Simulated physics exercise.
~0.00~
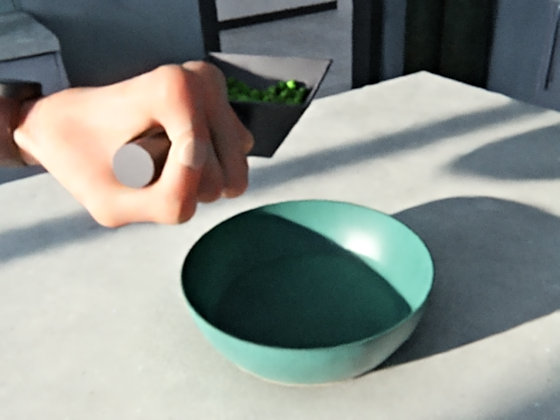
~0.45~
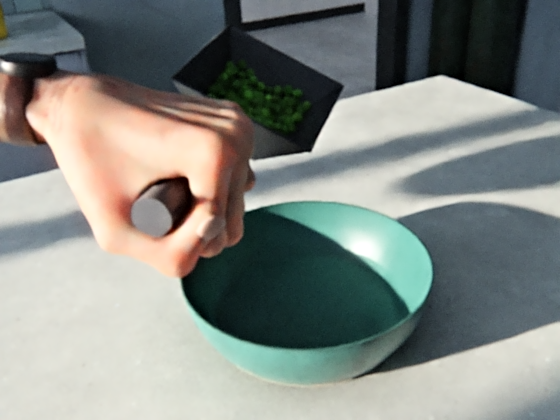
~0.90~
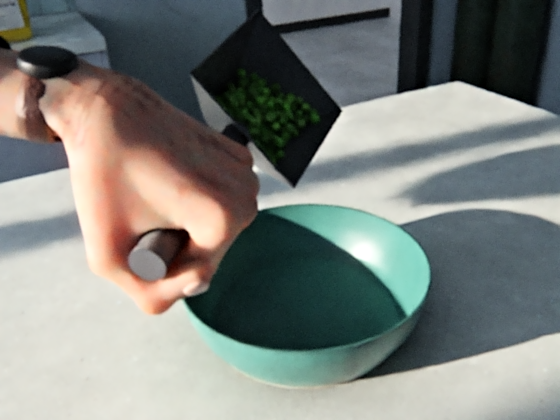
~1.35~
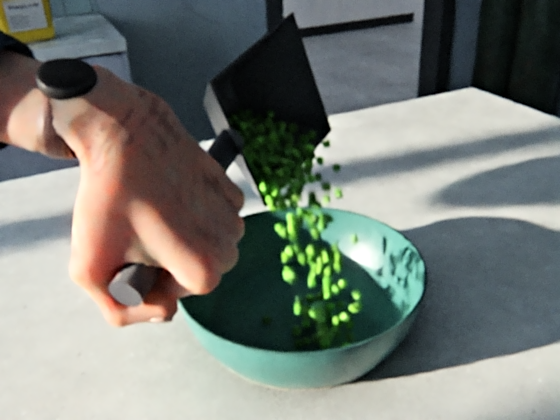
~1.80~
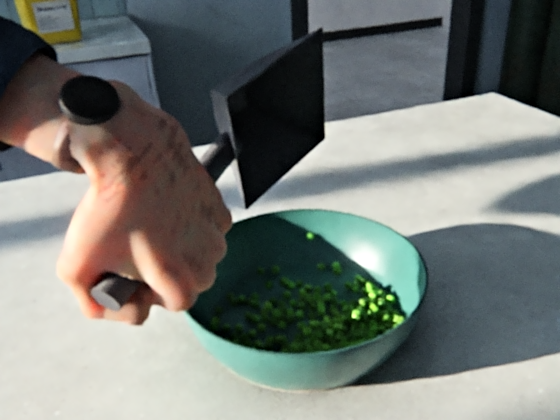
Green peas tumbling from a dark square scoop as a hand tilts it, landing scattered in a teal bowl, the scoop left empty.
